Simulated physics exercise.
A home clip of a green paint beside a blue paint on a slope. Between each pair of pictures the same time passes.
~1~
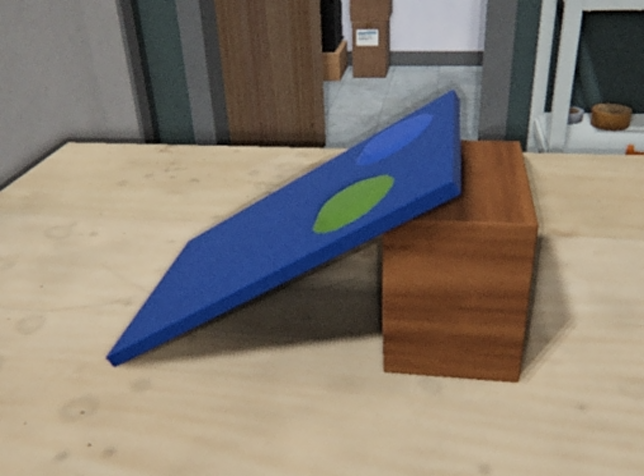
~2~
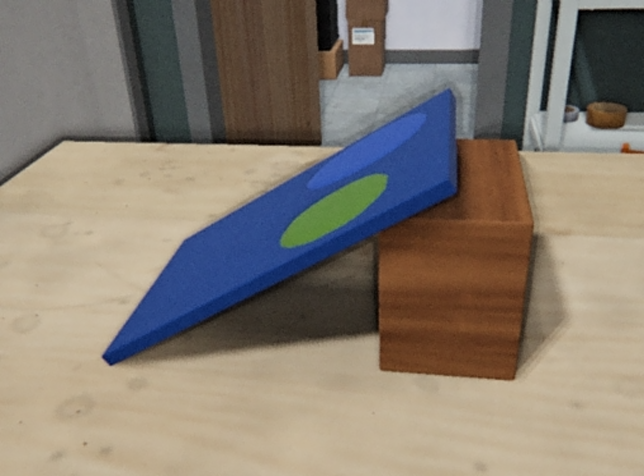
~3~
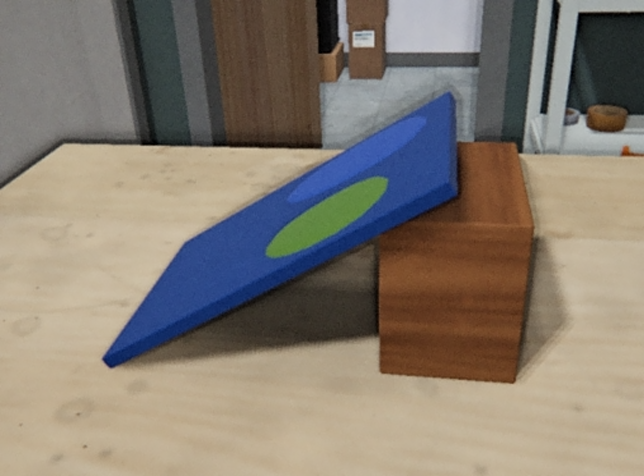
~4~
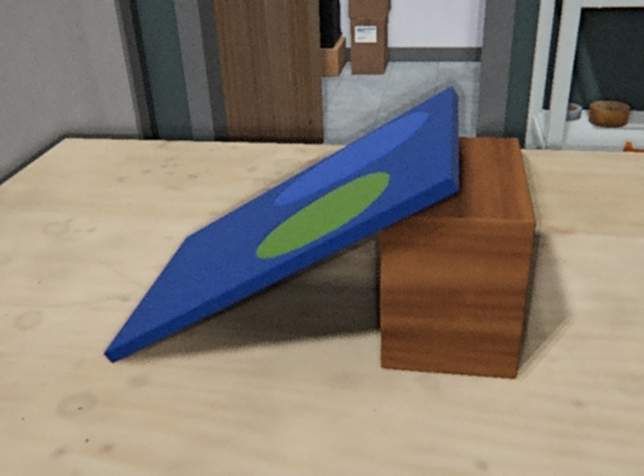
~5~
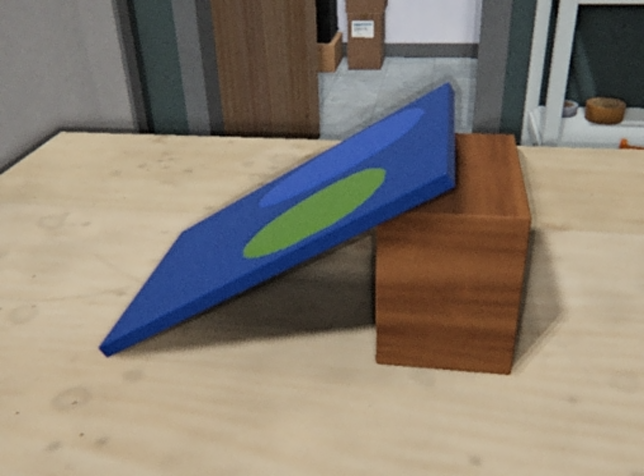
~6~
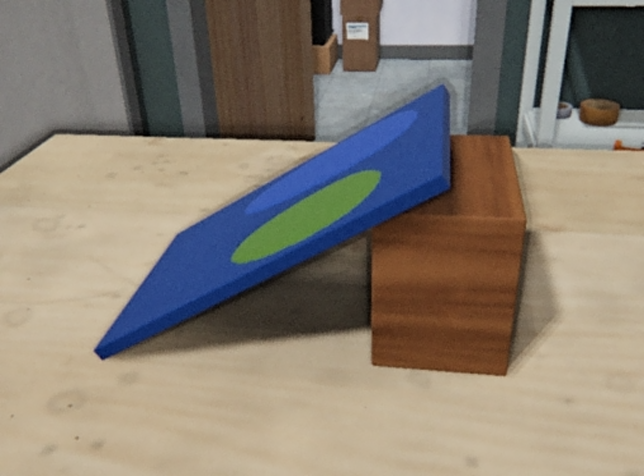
The footage shows a green patch and a blue patch side by side on a blue board sloping against a wooden block; both stretch down the slope toward the left, quickly at first and then more slowly.
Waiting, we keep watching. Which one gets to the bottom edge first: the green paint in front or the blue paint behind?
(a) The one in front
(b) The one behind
The answer is b.
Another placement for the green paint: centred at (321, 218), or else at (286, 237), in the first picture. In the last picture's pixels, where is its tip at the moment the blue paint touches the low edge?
About (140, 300), then about (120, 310).
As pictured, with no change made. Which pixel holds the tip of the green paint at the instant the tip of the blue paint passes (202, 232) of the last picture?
Tip estimate: Near (201, 269) px.
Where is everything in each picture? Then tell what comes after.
Tip of the green paint a quarter of the way down; tip of the blue paint (368, 152) a quarter of the way down, in the first picture.
Tip of the green paint (292, 230) half way down; tip of the blue paint half way down, in the second picture.
Tip of the green paint half way down; tip of the blue paint (295, 192) half way down, in the third picture.
Tip of the green paint (267, 242) half way down; tip of the blue paint half way down, in the fourth picture.
Tip of the green paint half way down; tip of the blue paint (266, 197) half way down, in the fifth picture.
Tip of the green paint (241, 249) half way down; tip of the blue paint three quarters of the way down, in the sixth picture.
Shortly, the green paint is three quarters of the way down; the blue paint is three quarters of the way down.
Then, the green paint is three quarters of the way down; the blue paint is close to the edge.
At the finish, the green paint is three quarters of the way down; the blue paint is at the low edge.
